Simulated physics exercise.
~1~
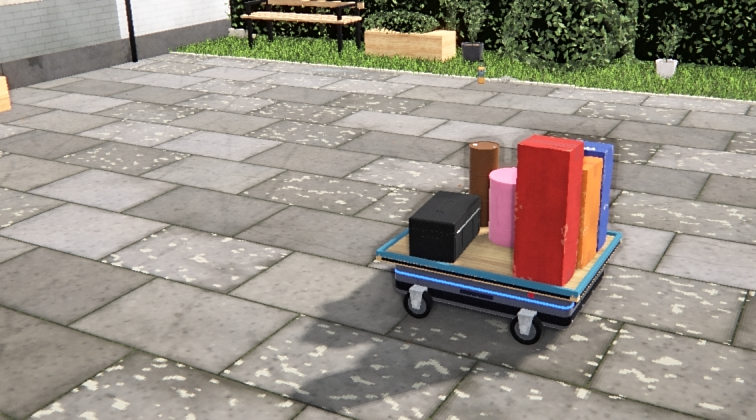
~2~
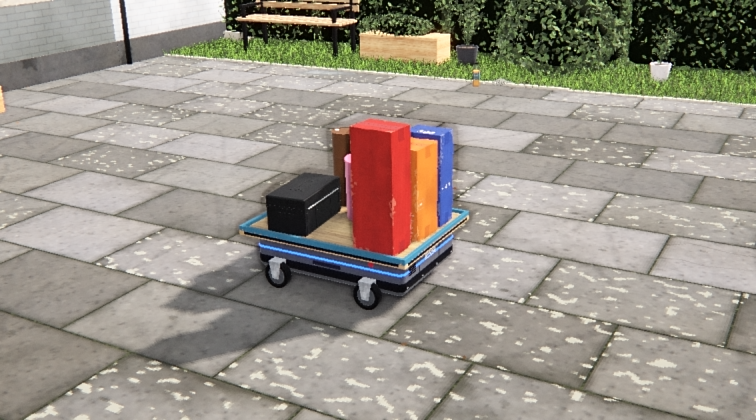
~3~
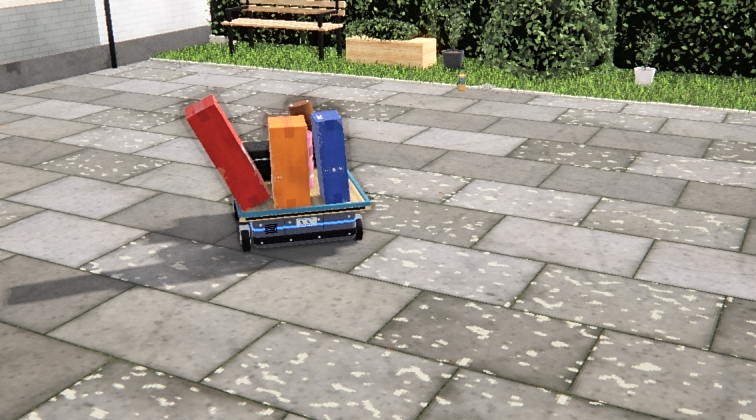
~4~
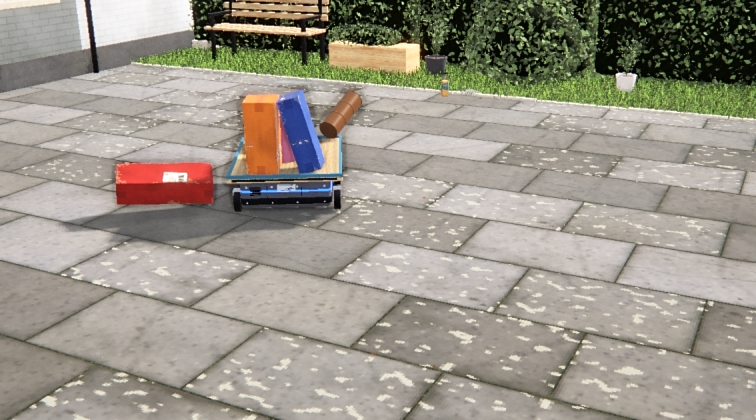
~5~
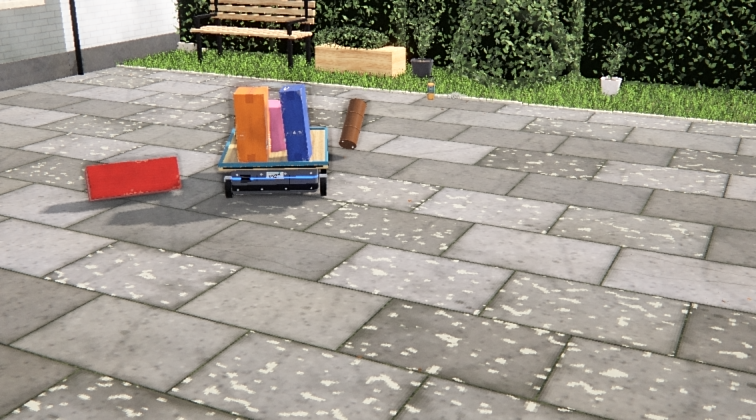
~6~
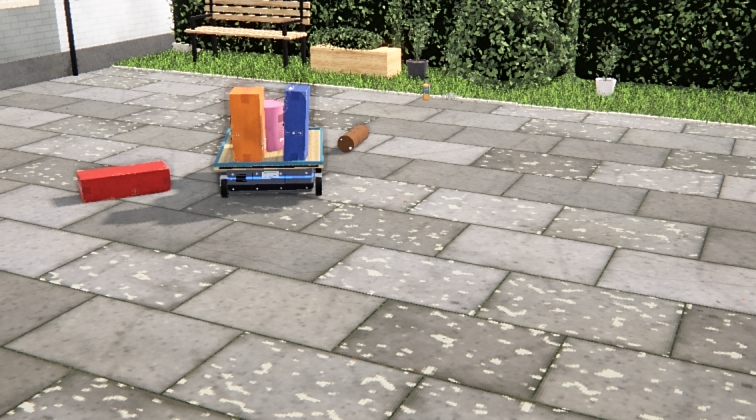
A flat cart carrying upright boxes and cylinders rolls left across a paved yard and turns away, its tall red box tipping off to the left and a brown cylinder falling off to the right, before it ends with the orange, blue and pink items still standing aboard.
